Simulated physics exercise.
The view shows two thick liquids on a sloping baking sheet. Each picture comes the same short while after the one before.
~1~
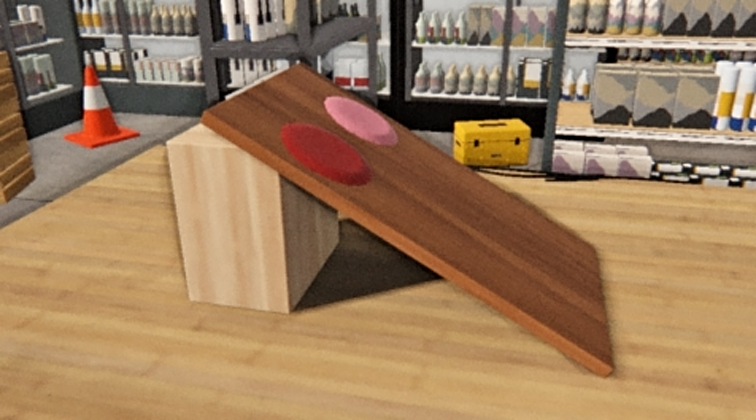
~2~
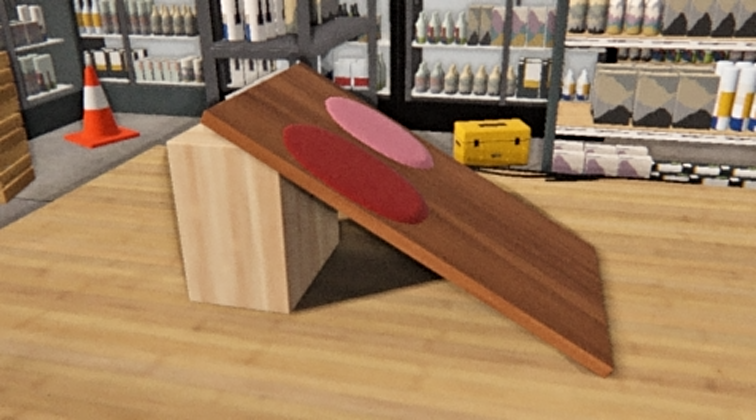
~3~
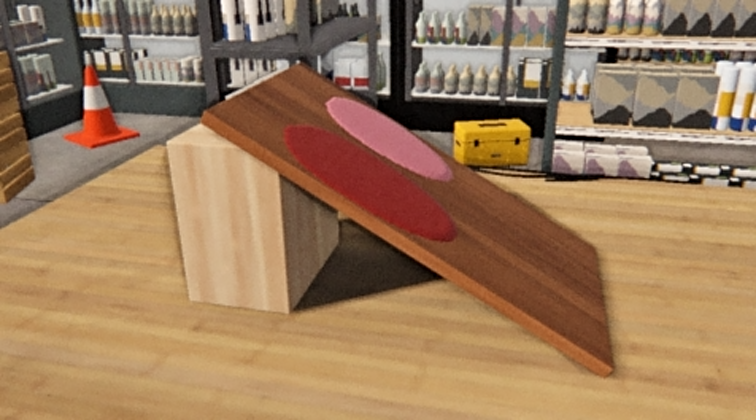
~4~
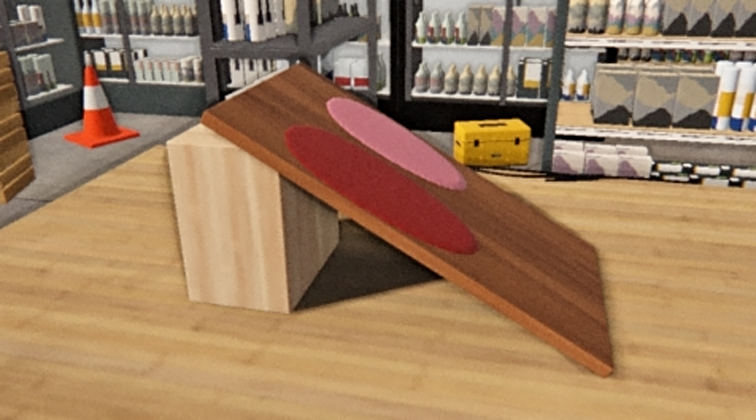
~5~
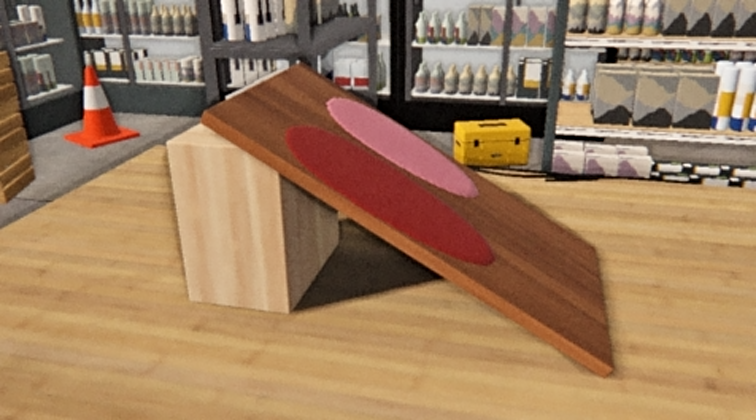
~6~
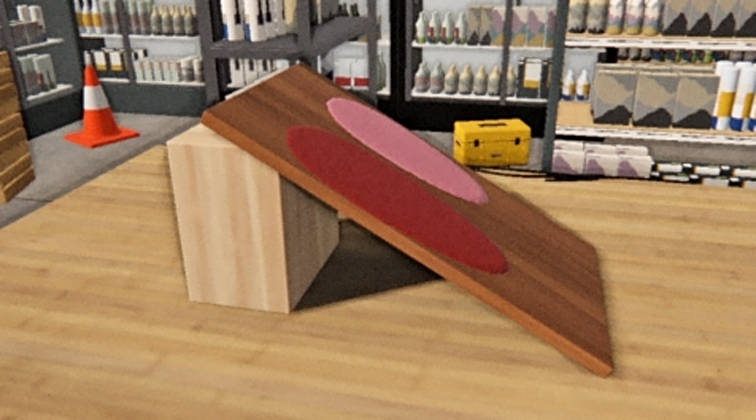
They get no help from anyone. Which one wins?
The front one wins.
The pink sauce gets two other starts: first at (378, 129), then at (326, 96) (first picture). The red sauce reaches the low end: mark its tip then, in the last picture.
About (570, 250), then about (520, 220).
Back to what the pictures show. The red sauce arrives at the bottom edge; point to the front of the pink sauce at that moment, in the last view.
Tip position, last frame: Approx. (549, 237) px.
A moment on, the red sauce is three quarters of the way down; the pink sauce is three quarters of the way down.
Further on, the red sauce is close to the edge; the pink sauce is three quarters of the way down.
When it is over, the red sauce is at the low edge; the pink sauce is three quarters of the way down.
